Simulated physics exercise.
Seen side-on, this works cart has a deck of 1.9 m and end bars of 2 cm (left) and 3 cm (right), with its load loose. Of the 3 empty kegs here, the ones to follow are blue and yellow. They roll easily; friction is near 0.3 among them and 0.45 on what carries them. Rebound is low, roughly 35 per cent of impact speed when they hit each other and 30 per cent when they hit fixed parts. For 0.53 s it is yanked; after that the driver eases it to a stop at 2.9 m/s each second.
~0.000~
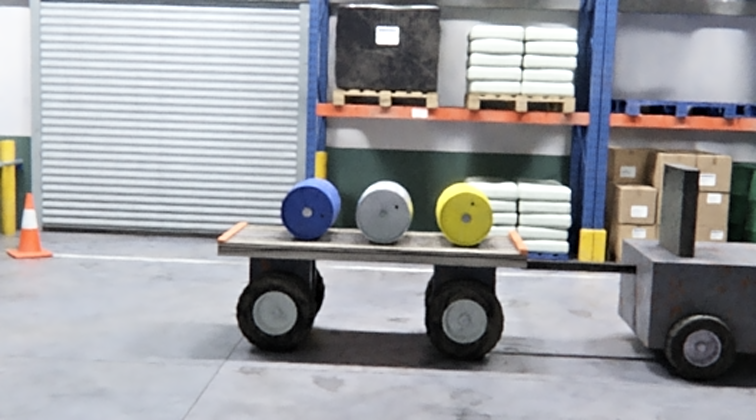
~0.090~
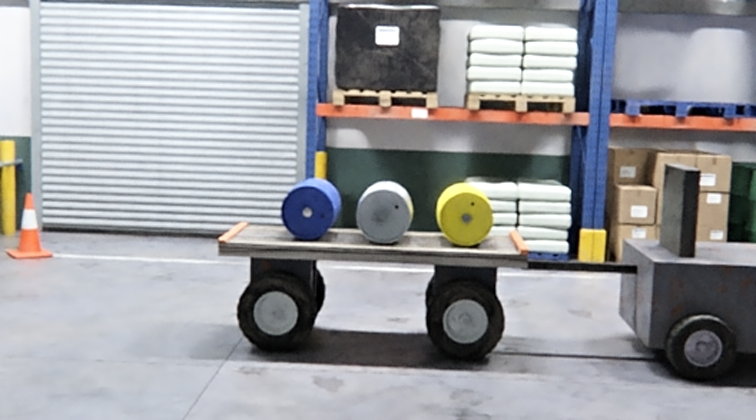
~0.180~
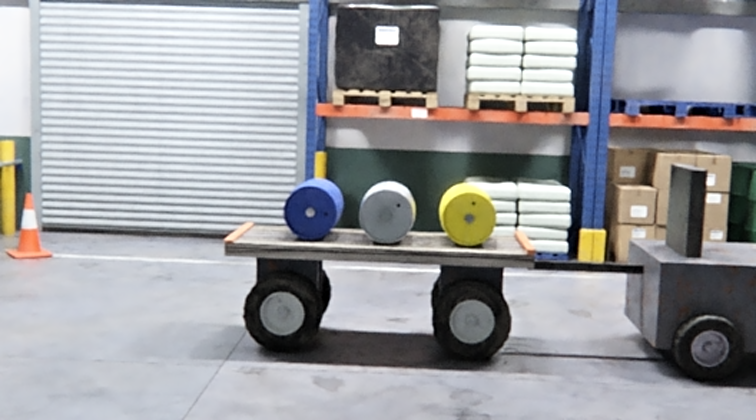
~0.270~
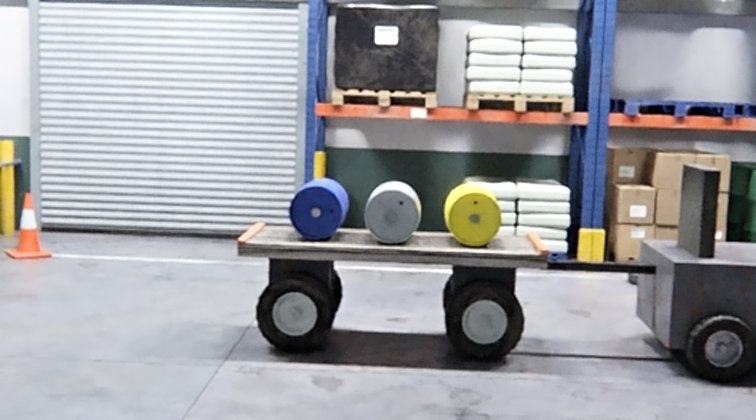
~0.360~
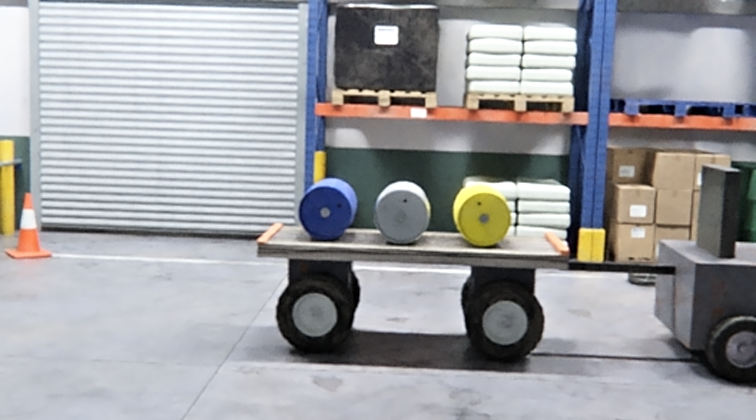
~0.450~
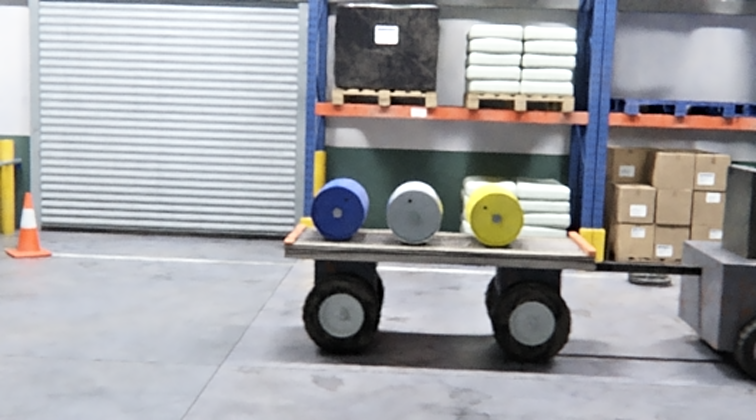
At first, a flat cart carrying a blue, a grey and a yellow keg stands still behind a tow vehicle in a warehouse. The vehicle then pulls it right, gathering speed, and the kegs move right more slowly than the deck, so the left end bar draws closer to the blue one.
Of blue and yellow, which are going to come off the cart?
As I see it, most likely blue falls out. Most likely yellow stays in the load.
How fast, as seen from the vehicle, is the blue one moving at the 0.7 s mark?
Around 1.0 m/s.
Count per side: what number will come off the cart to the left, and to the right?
1 on the left side and 0 on the right side.
By 0.7 s, blue is on the deck, 5 cm from the left bar, rolling left along the cart; yellow is on the deck, 90 cm from the right bar, rolling left along the cart; 0 over a bar so far.
By 0.8 s, blue is over the left bar and falling; yellow is on the deck, 85 cm from the left bar, rolling left along the cart; 1 over a bar so far.
By 1.0 s, blue is over the left bar and falling; yellow is on the deck, 65 cm from the left bar, rolling left along the cart; 1 over a bar so far.
Finally (4.2 s), blue is over the left bar and down; yellow is on the deck, 90 cm from the right bar; 1 over a bar so far.
